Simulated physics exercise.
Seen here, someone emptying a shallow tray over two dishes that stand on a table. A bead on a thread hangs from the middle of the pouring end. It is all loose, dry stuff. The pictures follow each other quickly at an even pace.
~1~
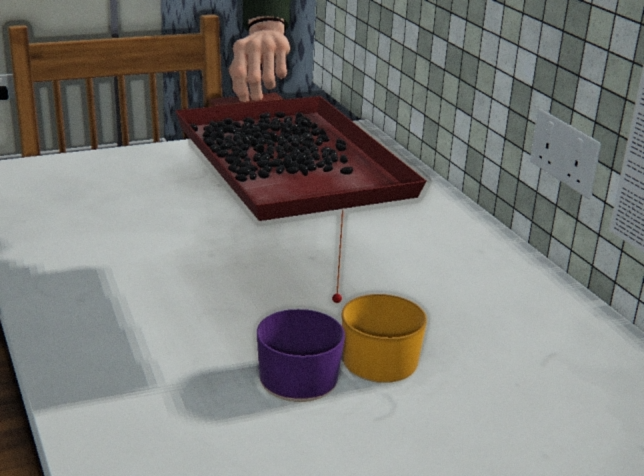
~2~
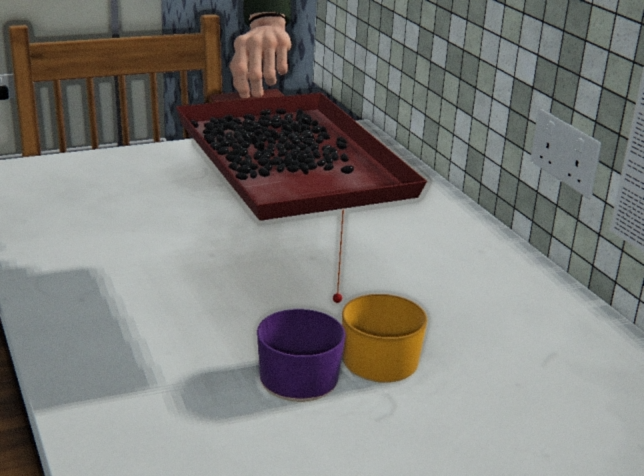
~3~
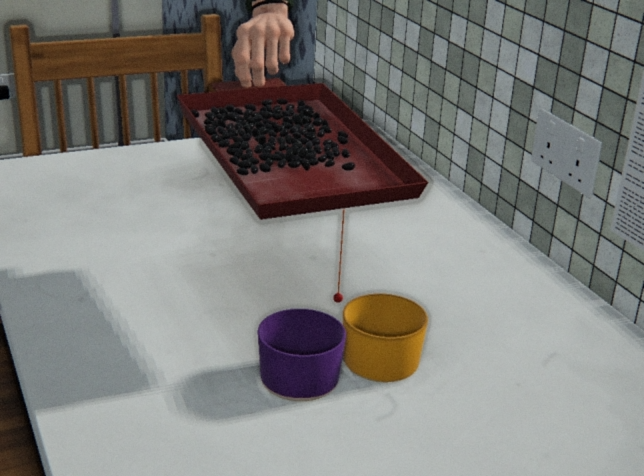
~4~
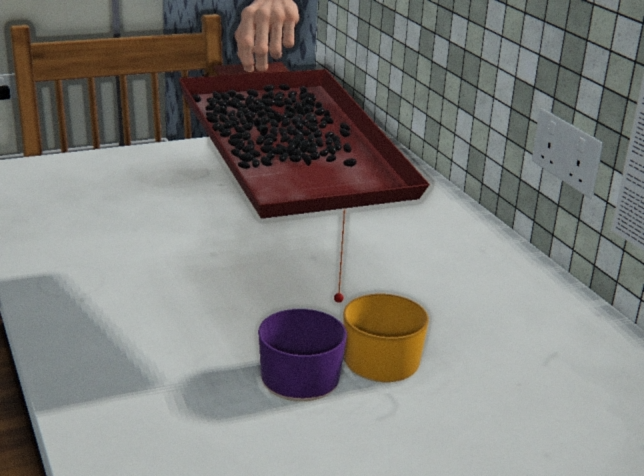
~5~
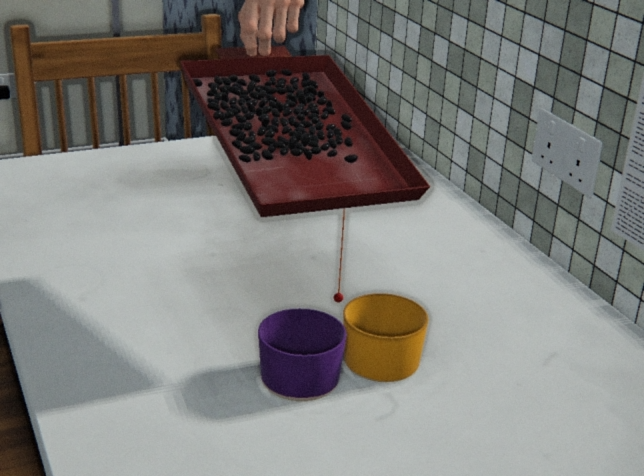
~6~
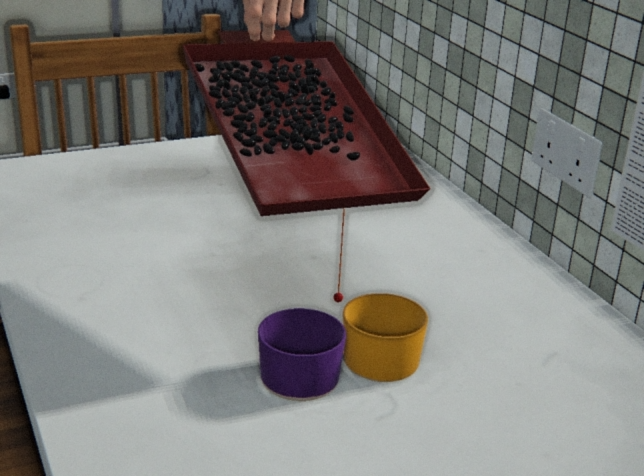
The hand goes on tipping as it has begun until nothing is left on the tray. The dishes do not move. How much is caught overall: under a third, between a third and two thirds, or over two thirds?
In the dishes lies between a third and two thirds of it.
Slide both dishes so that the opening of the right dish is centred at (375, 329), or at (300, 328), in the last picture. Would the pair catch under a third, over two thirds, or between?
One: In the middle band. Two: Under a third.
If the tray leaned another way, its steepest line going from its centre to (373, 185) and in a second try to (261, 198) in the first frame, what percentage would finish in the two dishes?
In turn 40 and 30 in a hundred.
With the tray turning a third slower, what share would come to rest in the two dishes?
It comes to 50 per cent or so.
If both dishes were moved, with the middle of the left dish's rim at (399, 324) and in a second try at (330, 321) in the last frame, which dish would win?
One: Left. Two: The dish on the right.
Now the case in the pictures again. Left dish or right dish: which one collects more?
It is the right dish.
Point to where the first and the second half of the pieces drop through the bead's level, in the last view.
Early half (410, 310), late half (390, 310).
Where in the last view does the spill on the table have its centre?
Around (466, 405).
Shortly afterwards, tray tipped steeply; all but a few on the tray; only a few in the right dish; a little in the air.
Next, tray tipped past a quarter turn; near a third on the tray; only a few in the left dish; near a quarter in the right dish; near a quarter outside both; a little in the air.
Some moments later, tray tipped past a quarter turn; a little in the left dish; near half in the right dish; near half outside both.
In the end, tray tipped past a quarter turn; a little in the left dish; near half in the right dish; near half outside both.
